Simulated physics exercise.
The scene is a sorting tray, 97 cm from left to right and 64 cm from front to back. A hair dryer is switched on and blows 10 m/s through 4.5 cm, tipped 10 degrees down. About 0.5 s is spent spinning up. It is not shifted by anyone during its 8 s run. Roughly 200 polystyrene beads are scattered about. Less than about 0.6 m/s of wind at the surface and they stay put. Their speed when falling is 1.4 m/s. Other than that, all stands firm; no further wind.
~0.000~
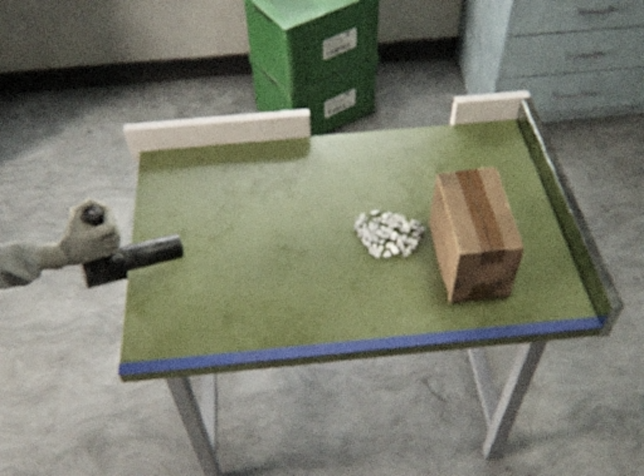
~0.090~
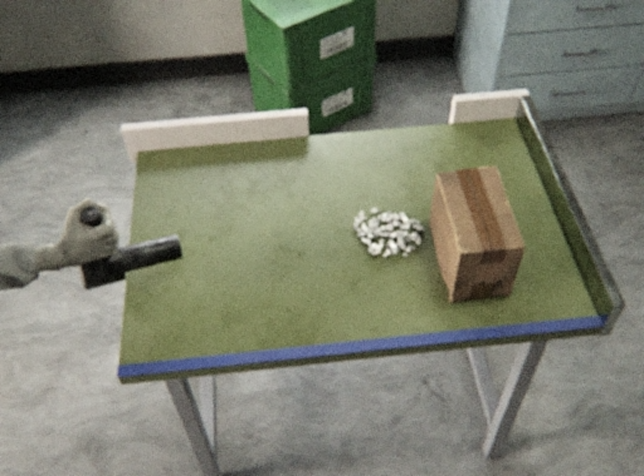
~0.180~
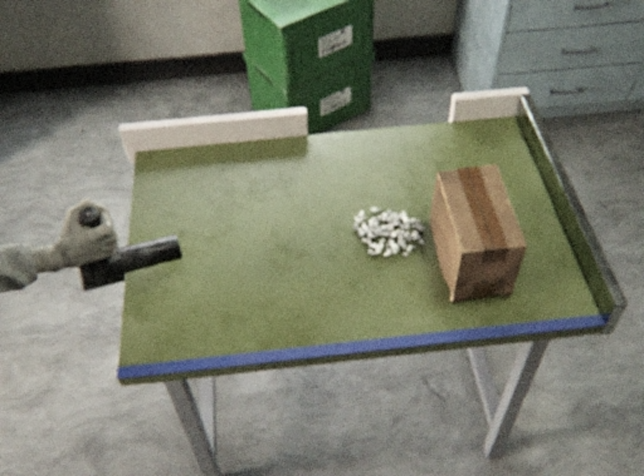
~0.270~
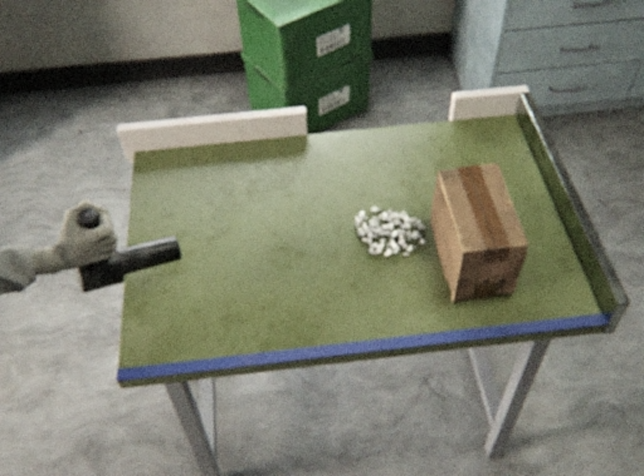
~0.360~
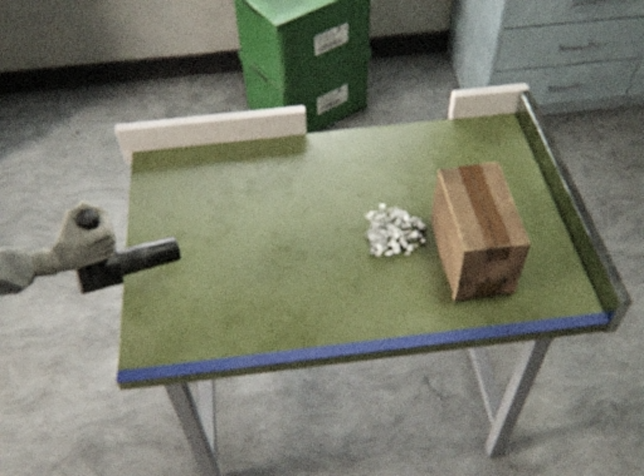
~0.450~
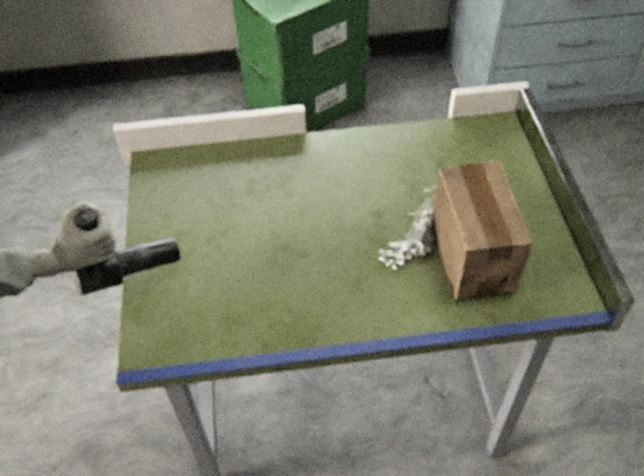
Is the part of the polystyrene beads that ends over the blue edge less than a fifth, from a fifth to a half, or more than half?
I'd expect the part finishing over the blue edge to be the larger share.
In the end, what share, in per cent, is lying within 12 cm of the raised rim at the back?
Share: Approx. 1 %.
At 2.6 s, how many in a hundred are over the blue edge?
Roughly 70 in a hundred by then.
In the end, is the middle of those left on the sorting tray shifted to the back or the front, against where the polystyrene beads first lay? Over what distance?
Forward, some 25 cm.
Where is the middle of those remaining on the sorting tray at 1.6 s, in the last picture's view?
Near (454, 322).
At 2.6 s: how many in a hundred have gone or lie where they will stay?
Roughly 80 per cent of them.
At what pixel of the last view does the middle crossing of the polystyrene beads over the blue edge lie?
Median crossing point, approx. (461, 341).
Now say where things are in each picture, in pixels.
The middle of the polystyrene beads is near (391, 233), none has stirred yet and the mouth of the hair dryer is at (180, 246), in the first picture.
The middle of the polystyrene beads is near (389, 234), none has stirred yet and the blue edge is centred on (364, 351), in the second picture.
The middle of the polystyrene beads is near (389, 234), none has stirred yet and the top of a box is at (480, 206), in the third picture.
The middle of the polystyrene beads is near (390, 233) and none has stirred yet, in the fourth picture.
The middle of the polystyrene beads is near (395, 231), the farthest in sight from the hair dryer is at (423, 227) and about 15 % have left their places, in the fifth picture.
The middle of the polystyrene beads is near (423, 237), the farthest in sight from the hair dryer is at (433, 188) and about 80 % have left their places, in the sixth picture.
After 1.6 s the count stands so, 66 % are over the blue edge; the middle of those still in play is near (455, 325).
After 2.6 s the count stands so, 74 % are over the blue edge; the middle of those still in play is near (434, 324).
After 4.4 s the count stands so, 76 % are over the blue edge; the middle of those still in play is near (437, 324).
After 8.0 s, at the end, 78 % are over the blue edge; the middle of those still in play is near (432, 325).
